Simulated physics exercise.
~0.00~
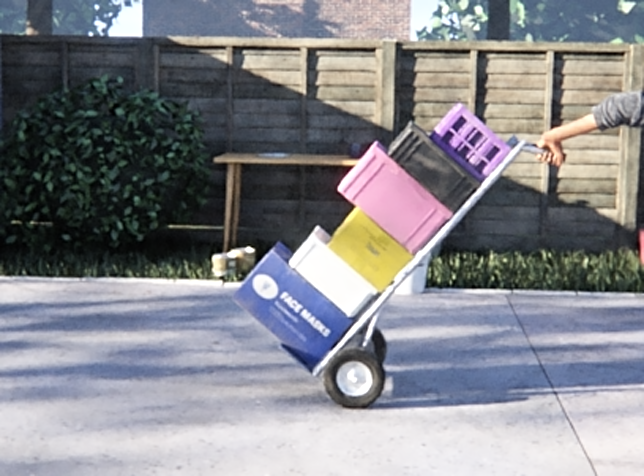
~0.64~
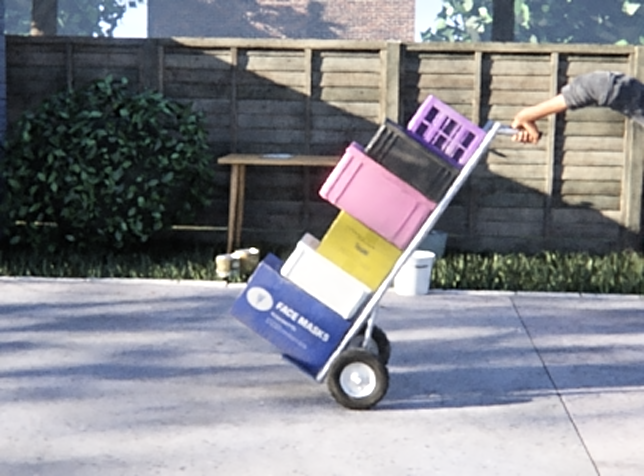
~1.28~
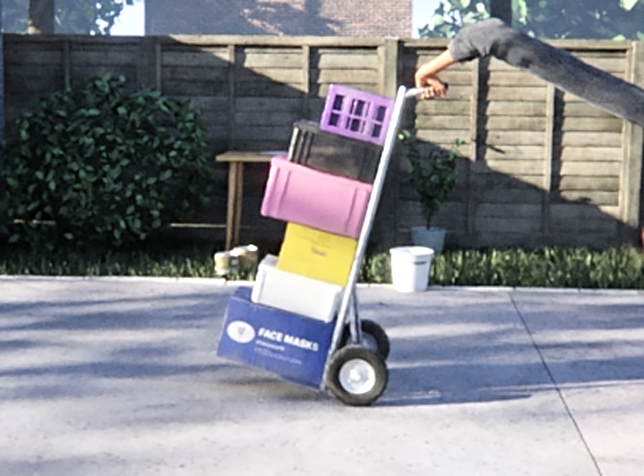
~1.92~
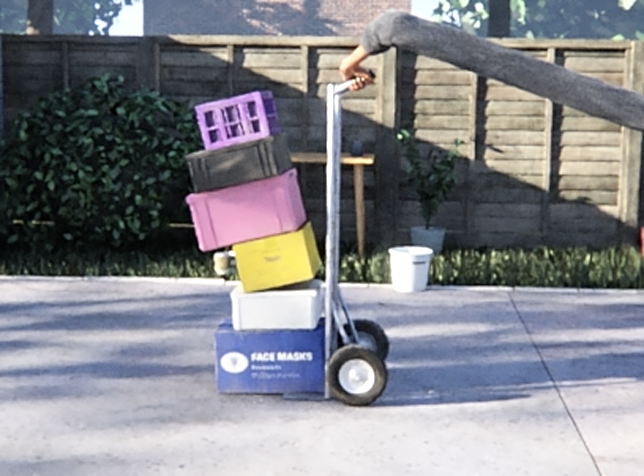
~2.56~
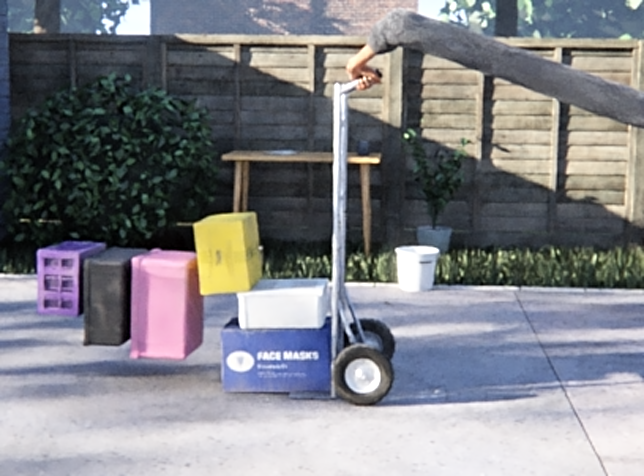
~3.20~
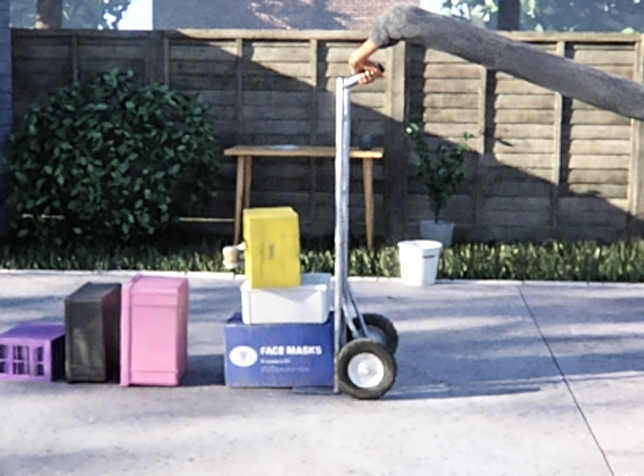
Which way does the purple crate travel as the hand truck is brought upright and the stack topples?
The purple crate travels to the left, coming off the top of the stack and ending on the ground at the far left.
